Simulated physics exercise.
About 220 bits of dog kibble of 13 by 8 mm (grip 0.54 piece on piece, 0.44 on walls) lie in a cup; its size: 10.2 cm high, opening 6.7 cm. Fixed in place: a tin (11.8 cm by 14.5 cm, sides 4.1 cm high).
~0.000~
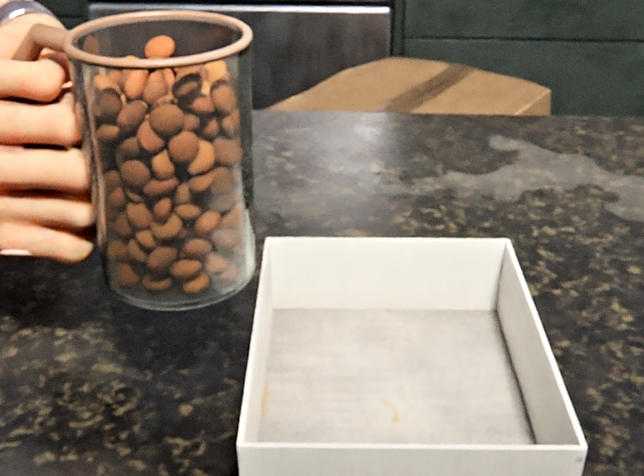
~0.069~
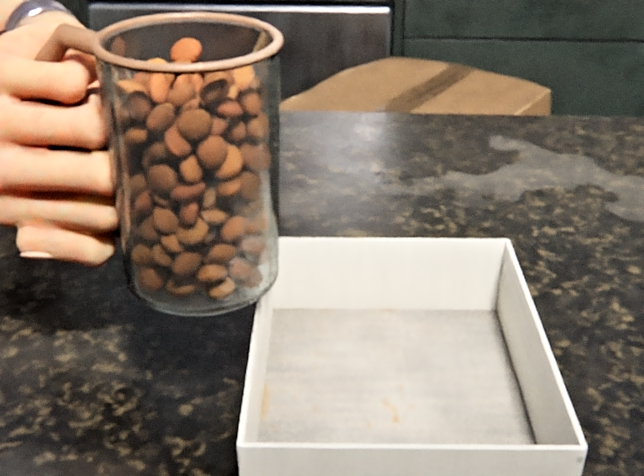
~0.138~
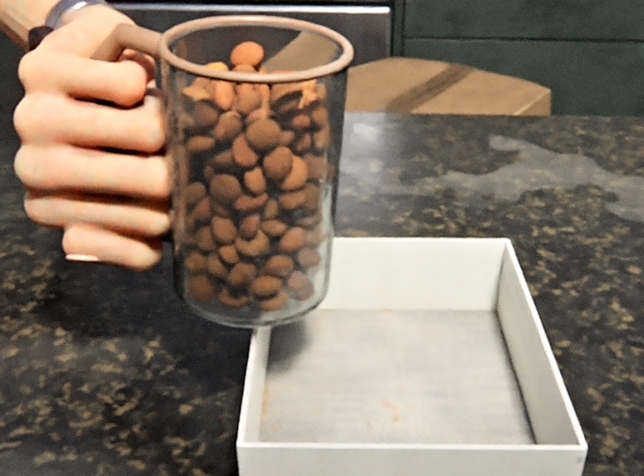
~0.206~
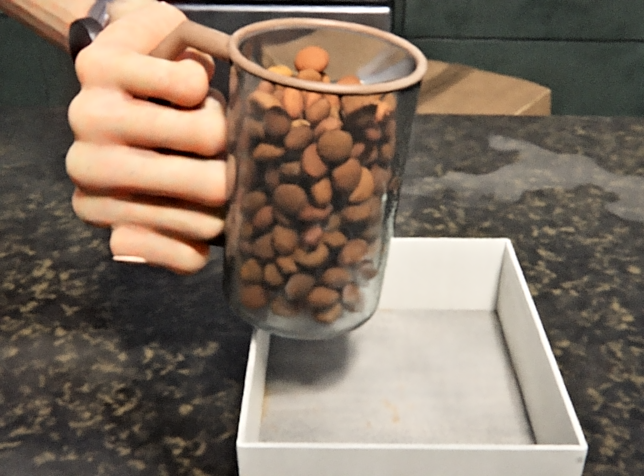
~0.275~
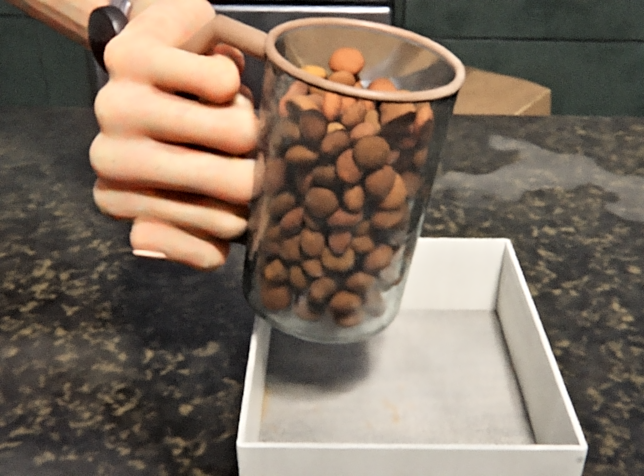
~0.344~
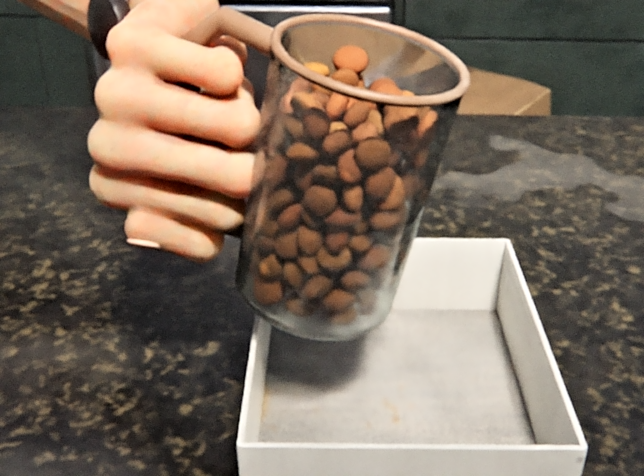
At the start, a hand holds a clear cup filled with brown kibble at the left, beside an empty white tray on a dark speckled countertop. The hand moves the cup right until it is over the tray's left side, tilting it slightly to the right, and the tilt increases as the sideways movement ceases.
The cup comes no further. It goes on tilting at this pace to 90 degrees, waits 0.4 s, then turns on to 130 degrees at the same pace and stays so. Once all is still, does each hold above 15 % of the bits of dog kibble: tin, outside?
In the tin: Over; outside everything: Under.
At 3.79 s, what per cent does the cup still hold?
Some 0 per cent of the load.
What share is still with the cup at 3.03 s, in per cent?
Roughly 80 per cent.
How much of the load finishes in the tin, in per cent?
Roughly 95 per cent.
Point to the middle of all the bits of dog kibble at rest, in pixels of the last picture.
At about (464, 419).
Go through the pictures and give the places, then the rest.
The first picture shows cup at (165, 106); tilt 0 degrees; moved 0.0 cm; lip at (236, 47); top of the load at (168, 71); tin at (397, 324).
The second picture shows cup at (193, 111); tilt 1 degrees; moved 1.2 cm; lip at (268, 52); top of the load at (215, 75).
The third picture shows cup at (255, 122); tilt 3 degrees; moved 3.8 cm; lip at (340, 63); top of the load at (281, 83).
The fourth picture shows cup at (319, 133); tilt 6 degrees; moved 6.5 cm; low side right; lip at (417, 75); top of the load at (349, 91).
The fifth picture shows cup at (350, 137); tilt 9 degrees; moved 7.7 cm; low side right; lip at (456, 84); top of the load at (381, 94).
The sixth picture shows cup at (351, 138); tilt 12 degrees; moved 7.7 cm; low side right; lip at (460, 89); top of the load at (317, 92); tin at (397, 324). It turns about 45 degrees a second.
After 1.38 s, tilt 57 degrees; cup 100 %; middle of all pieces near (319, 153).
After 2.24 s, tilt 90 degrees; cup 95 %, tin 5 %; middle of all pieces near (338, 152).
Then, at 3.03 s, tilt 106 degrees; cup 80 %, tin 15 %; middle of all pieces near (359, 187).
Then, at 3.79 s, tilt 130 degrees; tin 95 %, outside 5 %; middle of all pieces near (462, 406).
In the end, at 4.3 s, cup 0 %, tin 95 %, outside 5 %.
